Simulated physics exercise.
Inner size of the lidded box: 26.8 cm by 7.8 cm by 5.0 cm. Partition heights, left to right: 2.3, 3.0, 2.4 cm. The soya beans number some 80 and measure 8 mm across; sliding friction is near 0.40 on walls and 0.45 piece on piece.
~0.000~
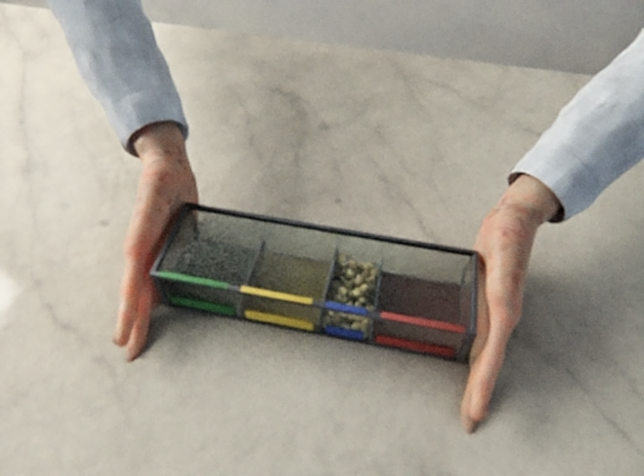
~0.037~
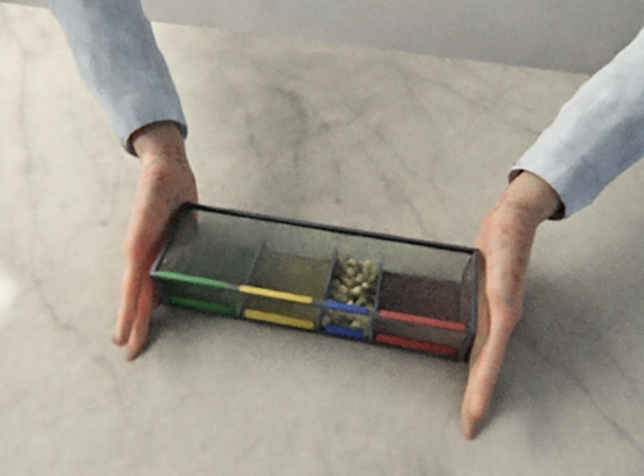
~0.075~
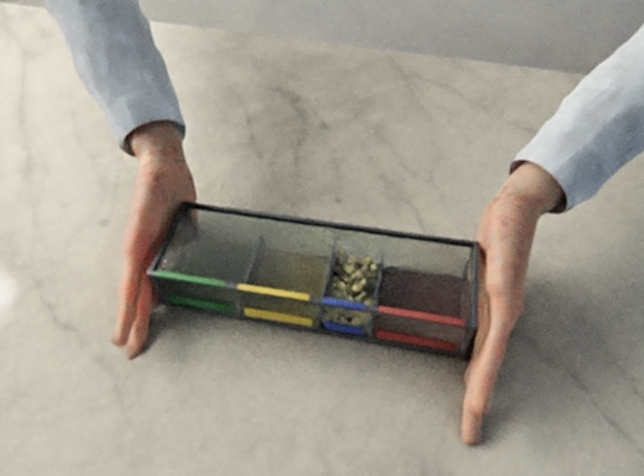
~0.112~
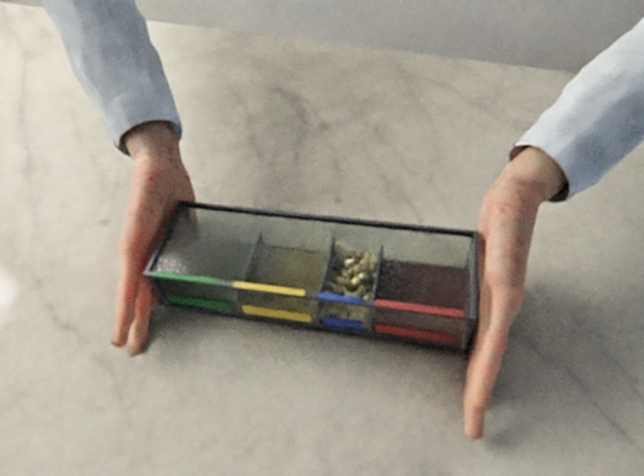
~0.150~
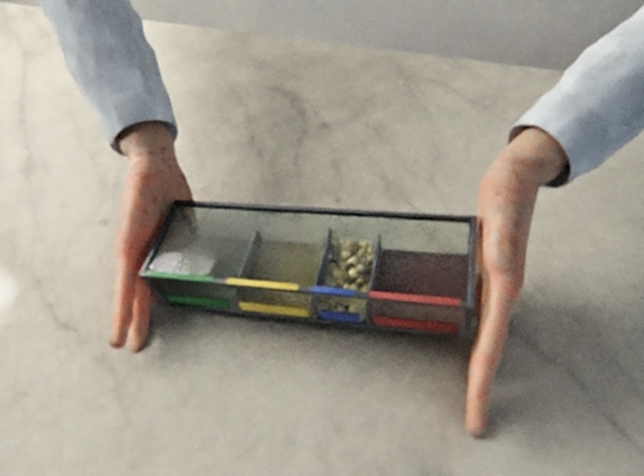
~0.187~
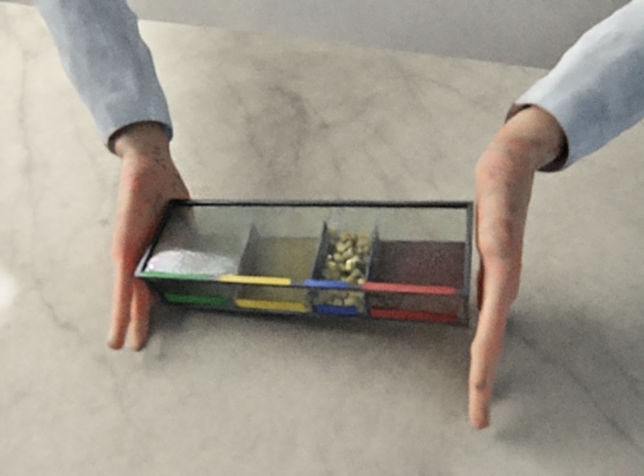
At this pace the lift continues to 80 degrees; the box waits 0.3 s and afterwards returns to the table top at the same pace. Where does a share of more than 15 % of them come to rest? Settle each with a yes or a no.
For red, no; for blue, yes; for green, yes; for yellow, no.
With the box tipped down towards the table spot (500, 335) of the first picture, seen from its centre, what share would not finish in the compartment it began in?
I'd estimate about 25 %.
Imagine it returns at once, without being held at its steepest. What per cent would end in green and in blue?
Green 20, blue 60.
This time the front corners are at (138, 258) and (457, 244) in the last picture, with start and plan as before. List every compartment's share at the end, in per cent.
Final shares, in per cent - red: 0, blue: 55, green: 35, yellow: 10.
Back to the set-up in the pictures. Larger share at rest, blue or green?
The blue one.
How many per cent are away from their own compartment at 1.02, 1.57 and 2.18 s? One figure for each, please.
Estimates: 15 / 35 / 35.
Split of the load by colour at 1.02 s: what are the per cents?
Red = 0, blue = 85, green = 5, yellow = 10 (per cent).
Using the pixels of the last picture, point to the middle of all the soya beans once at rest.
In the last view, approximately (331, 308).
Then, at 1.02 s, tilt 80 degrees; blue 85 %, green 5 %, yellow 10 %.
After 1.57 s, tilt 43 degrees; blue 65 %, green 30 %, yellow 5 %.
After 2.18 s, tilt 0 degrees; blue 65 %, green 30 %, yellow 5 %.
In the end, at 2.8 s, red 0 %, blue 65 %, green 30 %, yellow 5 %.
